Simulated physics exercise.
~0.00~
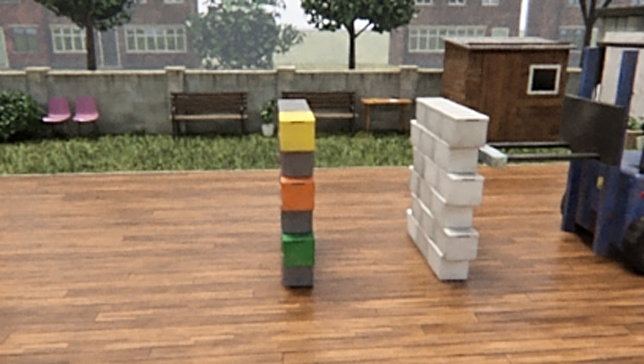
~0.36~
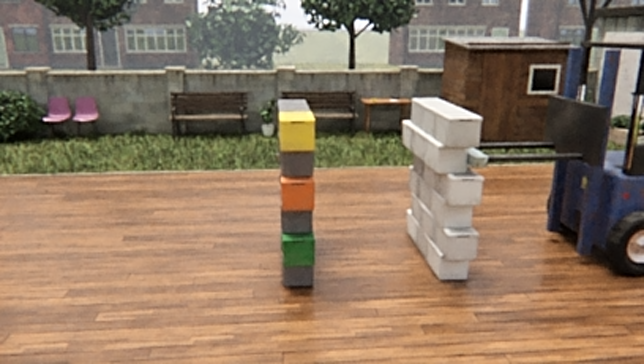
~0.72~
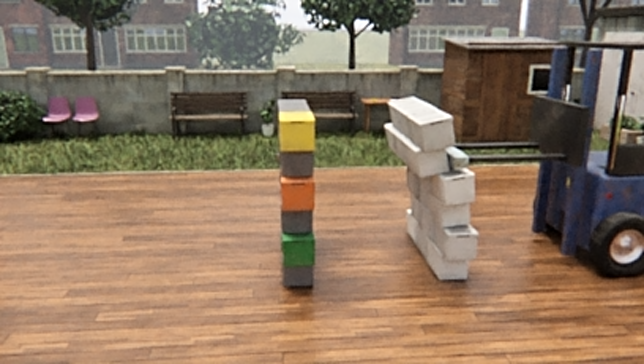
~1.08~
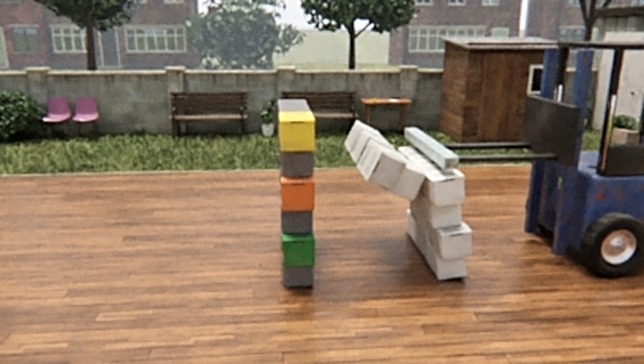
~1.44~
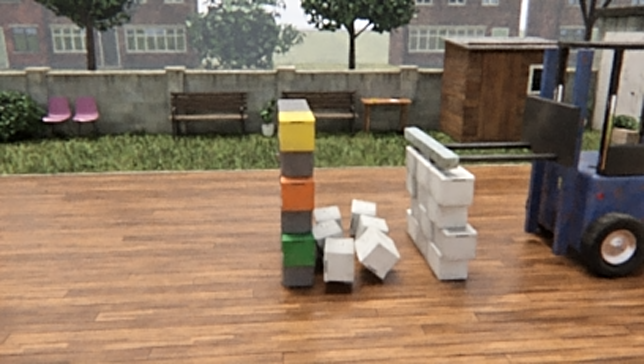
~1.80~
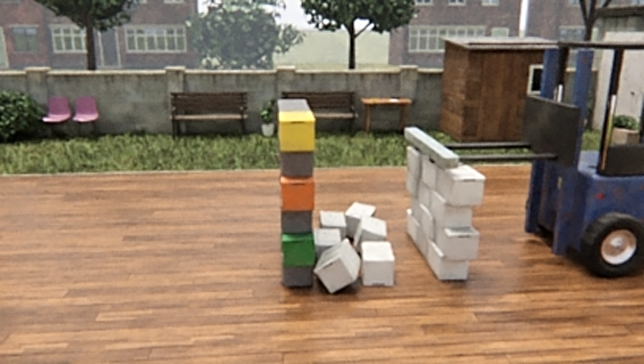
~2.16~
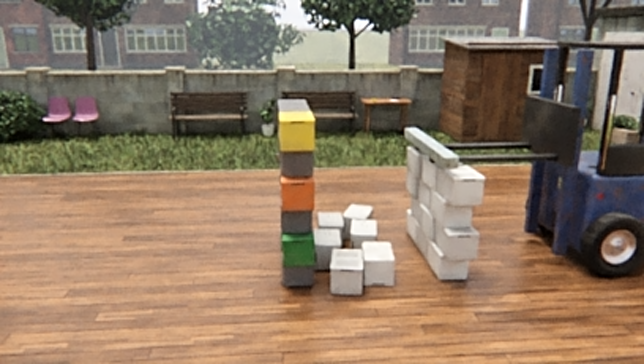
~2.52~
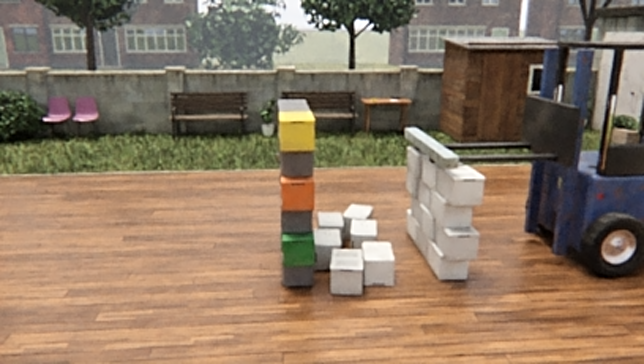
A blue forklift rolled in from the right and pushed a beam into the top of a white block wall, tipping its upper blocks over the far side; they tumbled to the wooden floor beside the still-standing stack topped with yellow.
